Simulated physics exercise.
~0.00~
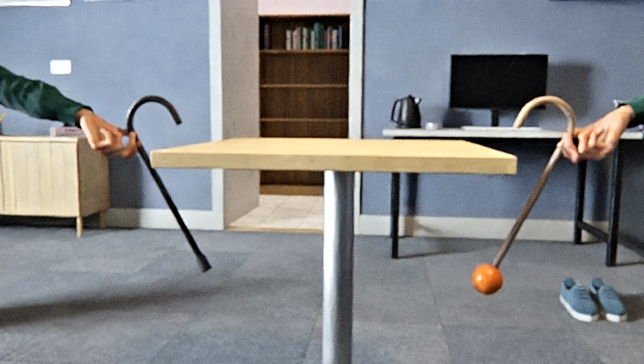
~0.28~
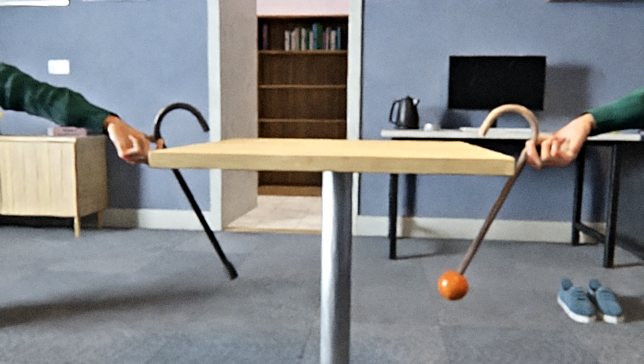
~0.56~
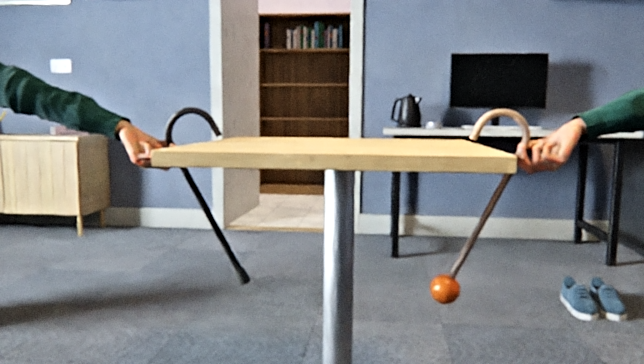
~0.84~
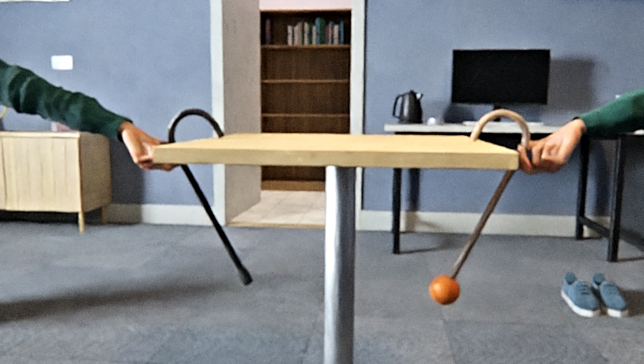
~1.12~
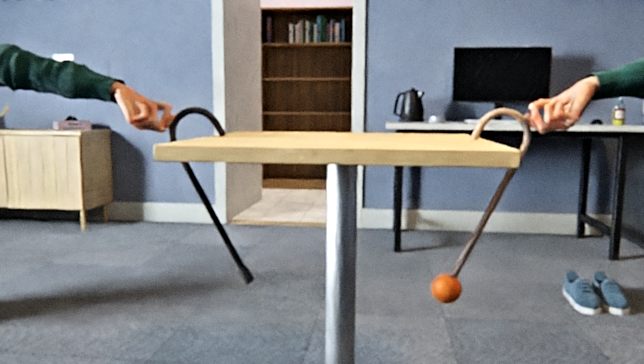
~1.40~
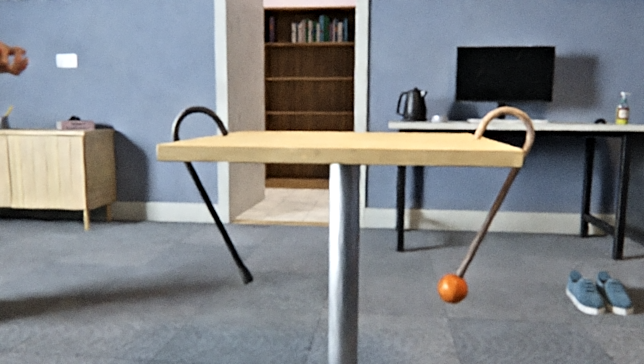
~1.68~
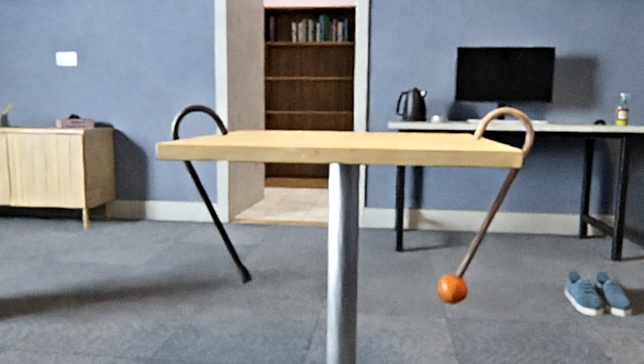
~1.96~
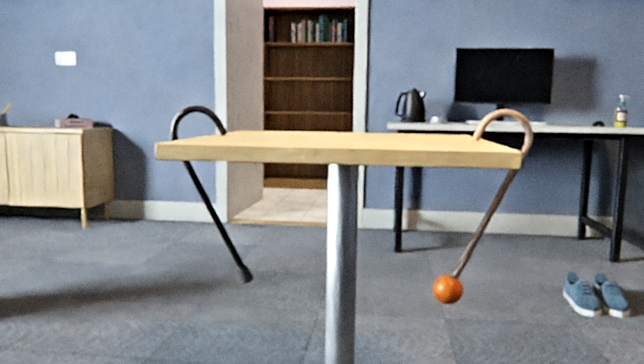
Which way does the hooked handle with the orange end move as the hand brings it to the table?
It moves to the left, toward the right-hand edge of the table.
